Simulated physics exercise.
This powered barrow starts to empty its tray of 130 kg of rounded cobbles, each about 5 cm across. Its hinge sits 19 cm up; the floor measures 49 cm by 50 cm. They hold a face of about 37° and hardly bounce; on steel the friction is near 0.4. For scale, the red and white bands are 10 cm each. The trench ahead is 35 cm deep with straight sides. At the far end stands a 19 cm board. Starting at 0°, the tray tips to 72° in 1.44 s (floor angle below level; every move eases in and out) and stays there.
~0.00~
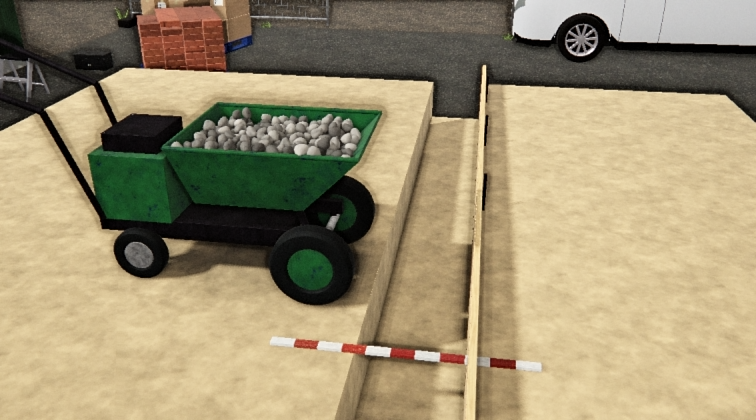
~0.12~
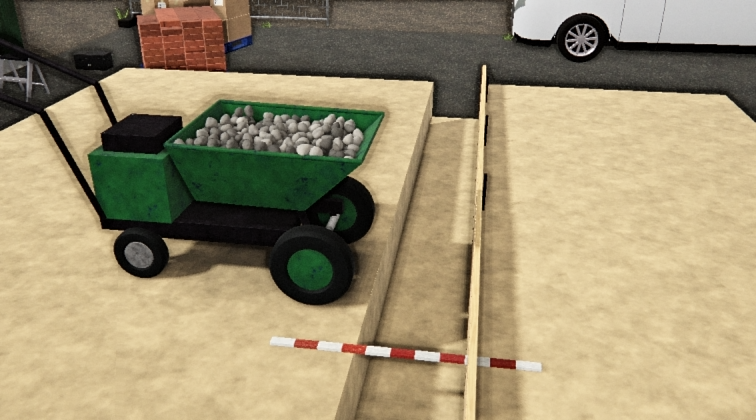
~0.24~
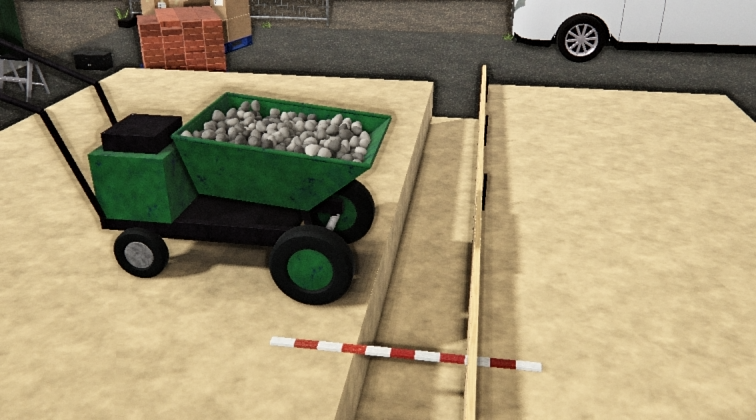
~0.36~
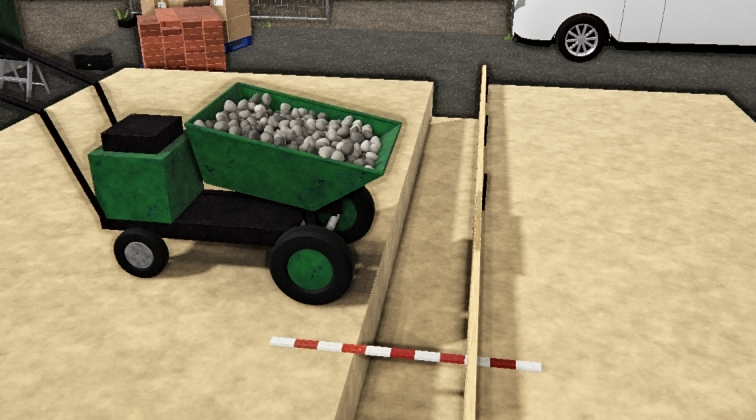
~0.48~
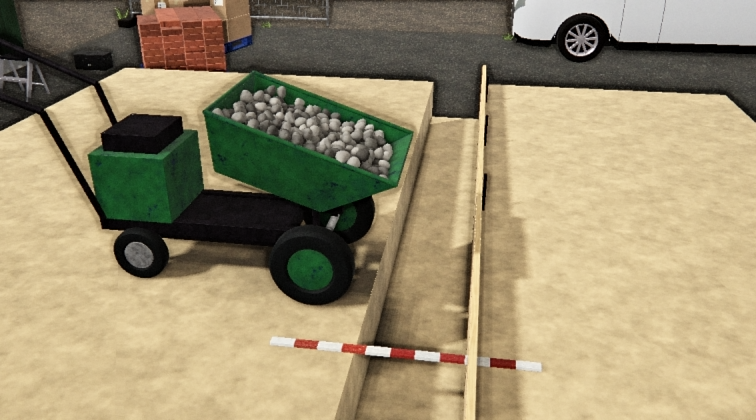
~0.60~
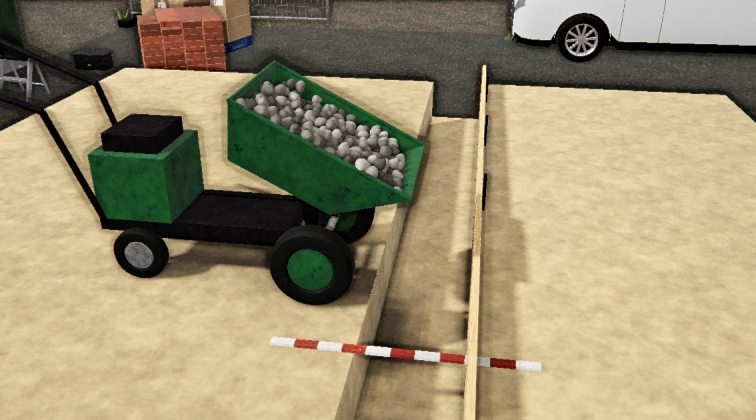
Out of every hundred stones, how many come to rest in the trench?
Roughly 71 per cent ends in the trench.
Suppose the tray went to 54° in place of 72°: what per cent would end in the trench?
In that case some 55 per cent.
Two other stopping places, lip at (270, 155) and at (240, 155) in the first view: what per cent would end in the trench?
First some 100, then 80 per cent.
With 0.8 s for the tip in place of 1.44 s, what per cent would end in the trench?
It would be near 65 per cent.
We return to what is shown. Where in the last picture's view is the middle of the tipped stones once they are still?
Around (452, 326).
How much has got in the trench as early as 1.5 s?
Some 30 per cent.
After 1.1 s the floor is at 61°; 98 % in the tray, 2 % in the trench; the foremost stones are at (463, 243).
After 1.5 s the floor is at 72°; 52 % in the tray, 28 % in the trench, 20 % past the trench; the foremost stones are at (579, 302).
After 1.9 s the floor is at 72°; 30 % in the tray, 43 % in the trench, 27 % past the trench; the foremost stones are at (661, 320).
After 3.8 s the floor is at 72°; 0 % in the tray, 71 % in the trench, 29 % past the trench; the foremost stones are at (694, 319).
